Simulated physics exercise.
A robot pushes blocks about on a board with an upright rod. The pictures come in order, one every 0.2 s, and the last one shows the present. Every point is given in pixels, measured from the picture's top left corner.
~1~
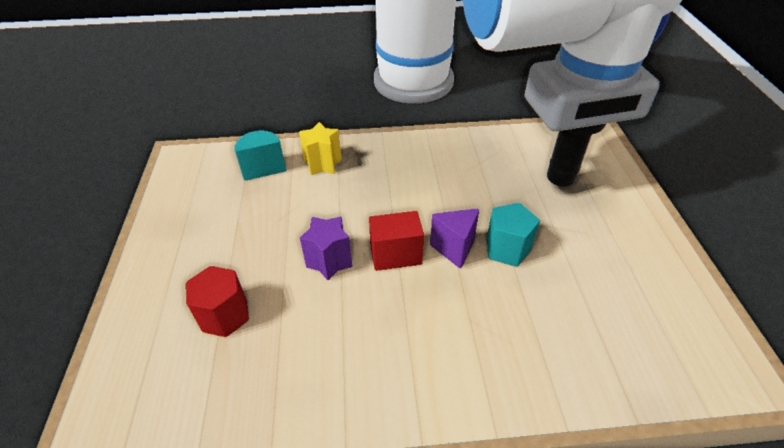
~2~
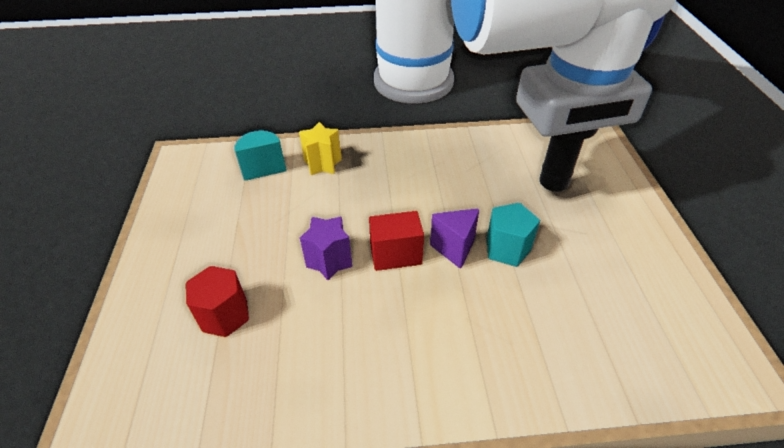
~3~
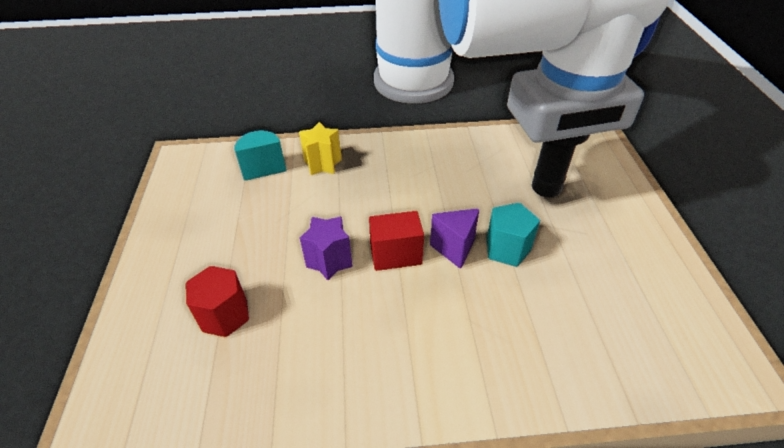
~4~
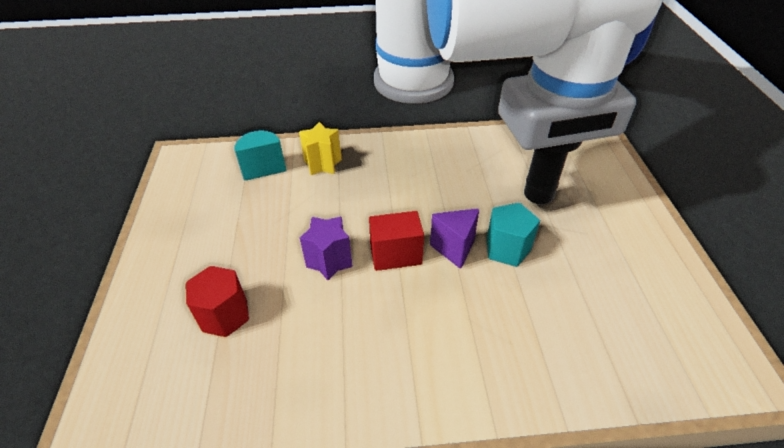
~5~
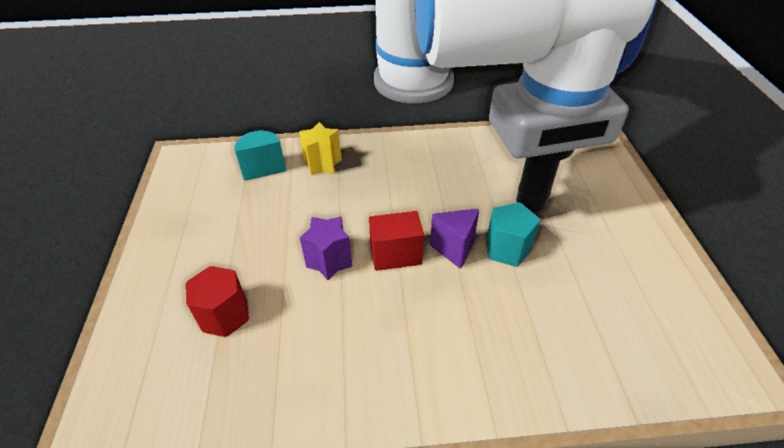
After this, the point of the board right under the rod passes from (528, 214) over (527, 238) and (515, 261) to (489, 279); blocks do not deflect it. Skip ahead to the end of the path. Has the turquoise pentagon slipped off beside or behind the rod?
I'd say no.
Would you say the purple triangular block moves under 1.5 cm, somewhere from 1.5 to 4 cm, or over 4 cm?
The answer is under 1.5 cm.
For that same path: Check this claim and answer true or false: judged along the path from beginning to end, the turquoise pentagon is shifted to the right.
Verdict: True.
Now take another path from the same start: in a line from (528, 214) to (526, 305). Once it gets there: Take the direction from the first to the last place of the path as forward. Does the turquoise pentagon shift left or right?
My prediction: Rightwards.
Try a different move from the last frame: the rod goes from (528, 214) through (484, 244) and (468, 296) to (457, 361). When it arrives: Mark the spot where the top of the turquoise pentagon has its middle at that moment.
It will end up at (516, 271).
What follows on the original path. One third of the way, rod at (531, 227); turquoise pentagon at (510, 225).
Two thirds of the way, rod at (517, 250); turquoise pentagon at (489, 244), turned 20° clockwise.
At the end, rod at (492, 268); red oblong in place; purple triangular block at (452, 221), turned 25° clockwise; turquoise pentagon at (457, 260), turned 30° clockwise.
